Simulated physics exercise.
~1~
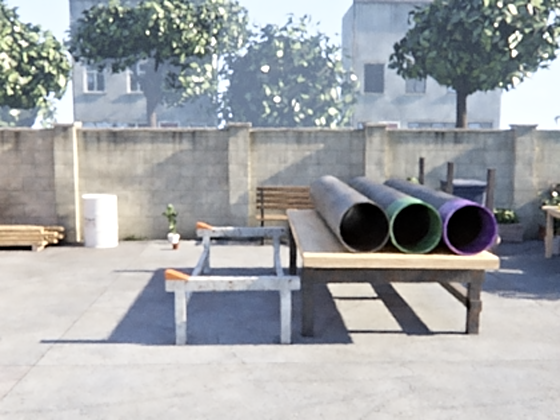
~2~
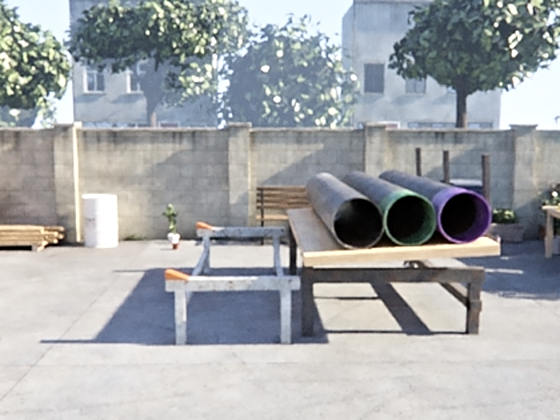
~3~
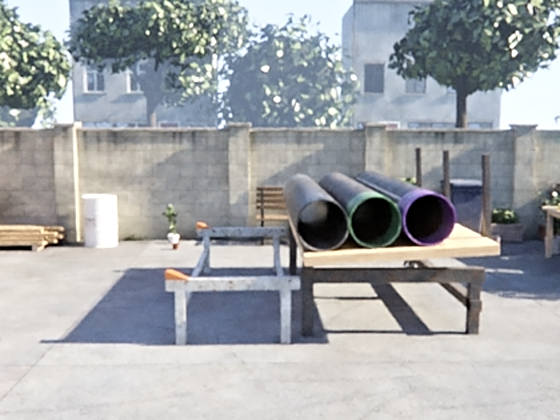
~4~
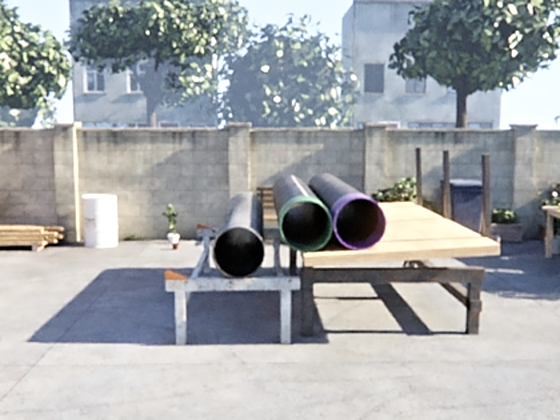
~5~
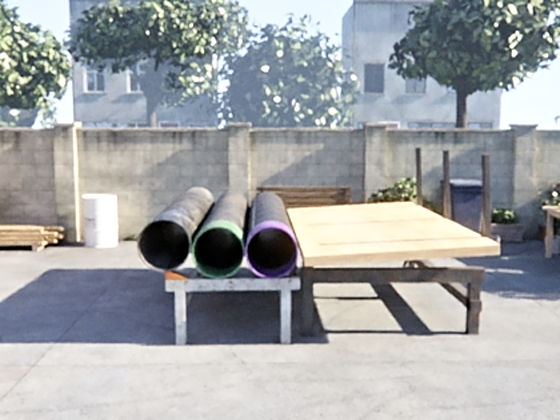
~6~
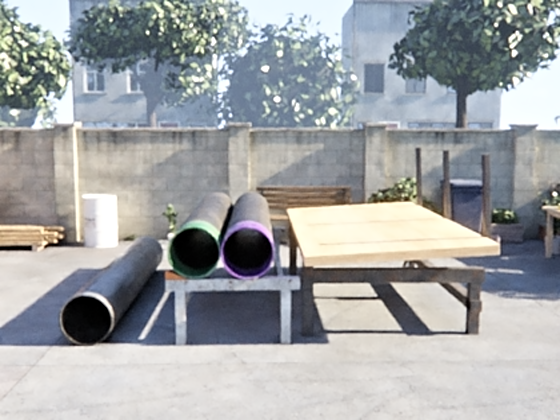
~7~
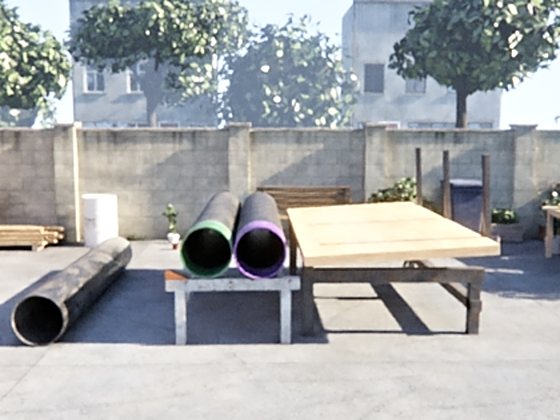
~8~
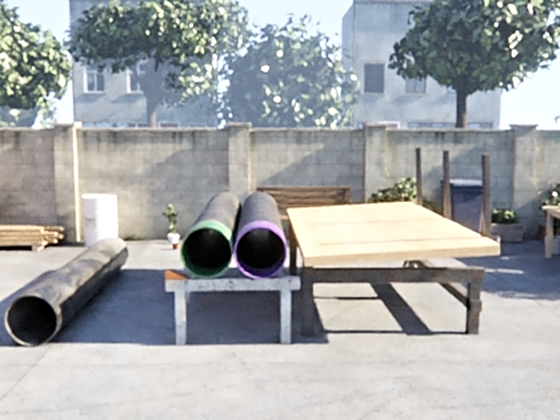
In this clip, a wooden deck tilts toward a low metal rack in a walled yard, and three dark pipes roll left onto it. The leading black pipe drops off the far end to the ground, while the green-rimmed and purple-rimmed pipes come to rest on the rack.
